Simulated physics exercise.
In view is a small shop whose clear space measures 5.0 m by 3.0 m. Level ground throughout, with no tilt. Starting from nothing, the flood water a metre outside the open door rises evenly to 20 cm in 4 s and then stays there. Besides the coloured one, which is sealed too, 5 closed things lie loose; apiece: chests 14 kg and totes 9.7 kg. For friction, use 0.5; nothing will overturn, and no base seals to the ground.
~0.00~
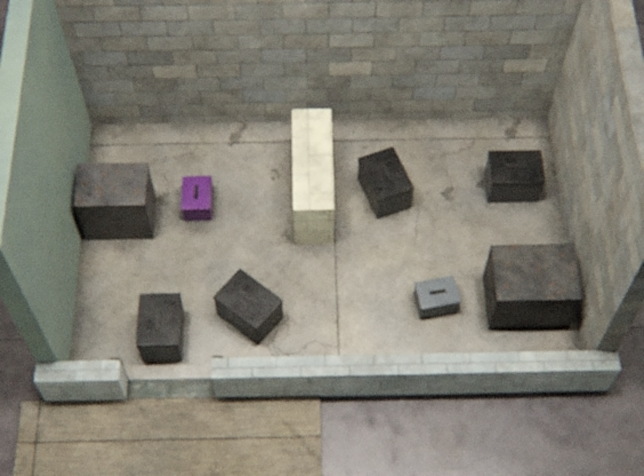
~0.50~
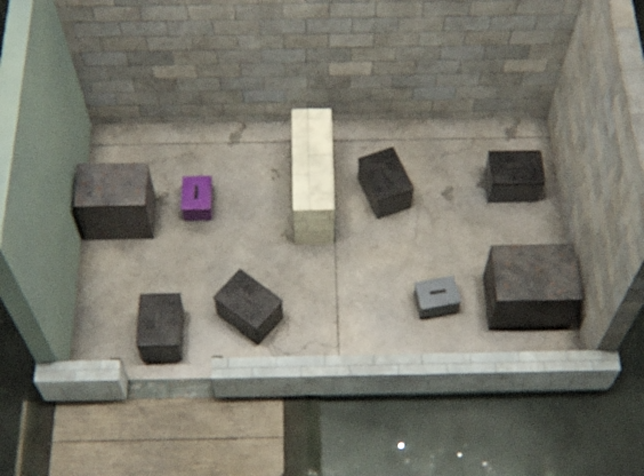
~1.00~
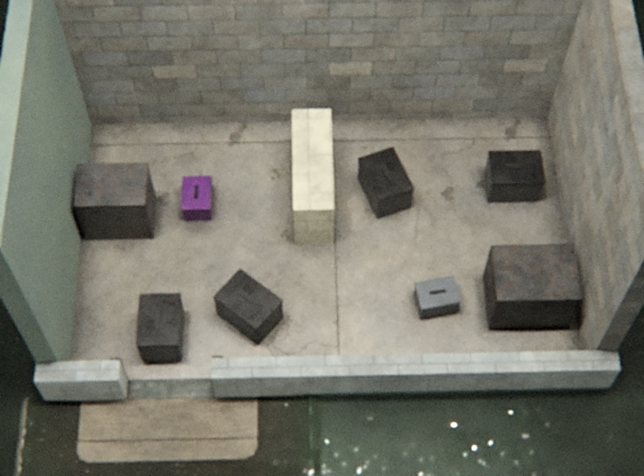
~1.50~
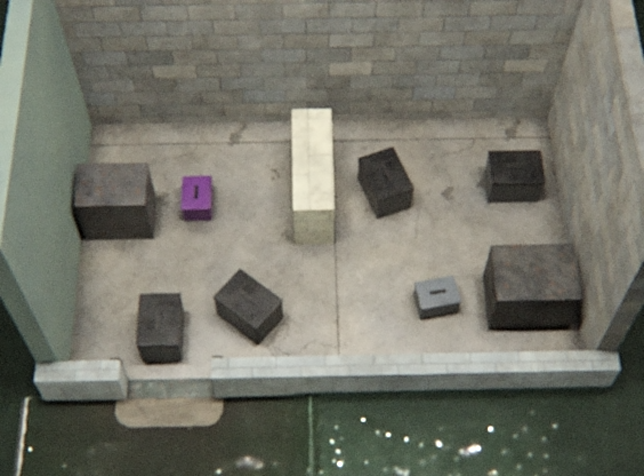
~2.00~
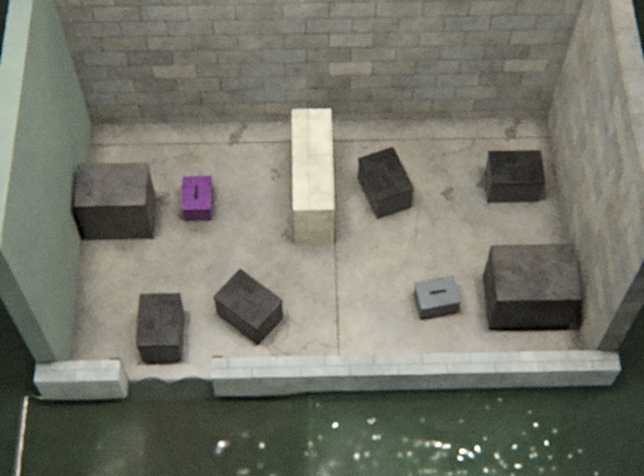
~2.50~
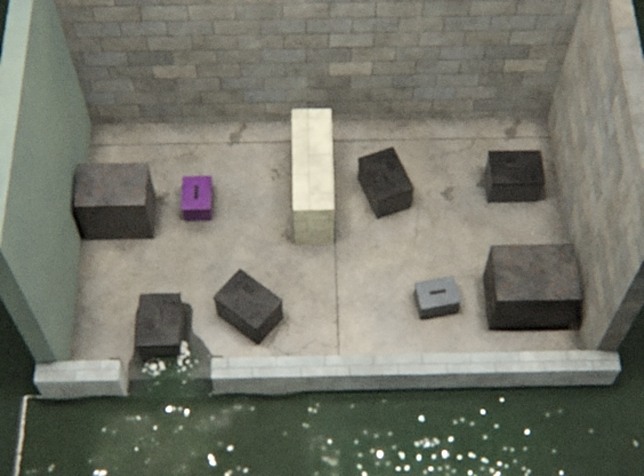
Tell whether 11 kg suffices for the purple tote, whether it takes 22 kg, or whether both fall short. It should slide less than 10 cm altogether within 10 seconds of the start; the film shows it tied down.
Odds are only the heavier choice passes.
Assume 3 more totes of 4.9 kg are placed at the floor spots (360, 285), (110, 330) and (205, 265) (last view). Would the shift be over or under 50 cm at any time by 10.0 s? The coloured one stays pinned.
In that order: Within it, beyond it, beyond it.
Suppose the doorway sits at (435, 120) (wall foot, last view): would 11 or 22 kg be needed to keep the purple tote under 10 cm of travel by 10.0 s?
Under that setup, the light option succeeds.
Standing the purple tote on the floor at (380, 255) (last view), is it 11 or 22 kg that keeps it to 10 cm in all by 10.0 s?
It turns out that both loads succeed.
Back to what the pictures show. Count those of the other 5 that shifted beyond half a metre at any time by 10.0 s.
It works out to 2.
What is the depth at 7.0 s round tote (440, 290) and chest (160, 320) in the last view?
I'd estimate 1 cm for the first and 7 cm for the second.
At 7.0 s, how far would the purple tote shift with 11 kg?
Close to 20 centimetres.
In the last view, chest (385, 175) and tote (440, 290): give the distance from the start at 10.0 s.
They've ended up 0 cm and 0 cm away, in that order.
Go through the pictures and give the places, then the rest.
The first frame shows the purple tote at (196, 192) rests on the ground; water covers 0.0 m2; 0 of 6 have shifted.
The second frame shows the purple tote at (196, 192) rests on the ground; water covers 0.0 m2; 0 of 6 have shifted.
The third frame shows the purple tote at (196, 192), on the bottom; 0.0 m2 under water; 0 of 6 have shifted.
The fourth frame shows the purple tote at (196, 192) rests on the ground; 0.0 m2 under water; 0 of 6 have shifted.
The fifth frame shows the purple tote at (196, 192), on the bottom; 0.0 m2 under water; 0 of 6 have shifted.
The sixth frame shows the purple tote at (196, 192) rests on the ground; 0.2 m2 under water; 0 of 6 have shifted.
After 3.5 s the purple tote would be 0 cm from its start with 11 kg and 0 cm from its start with 22 kg; 0 cm of water round it then.
After 4.5 s the purple tote would be 0 cm from its start with 11 kg and 0 cm from its start with 22 kg; 2 cm of water round it then.
After 7.0 s the purple tote would be 15 cm from its start with 11 kg and 1 cm from its start with 22 kg; 4 cm of water round it then.
After 10.0 s the purple tote would be 80 cm from its start with 11 kg and 1 cm from its start with 22 kg; 12 cm of water round it then.
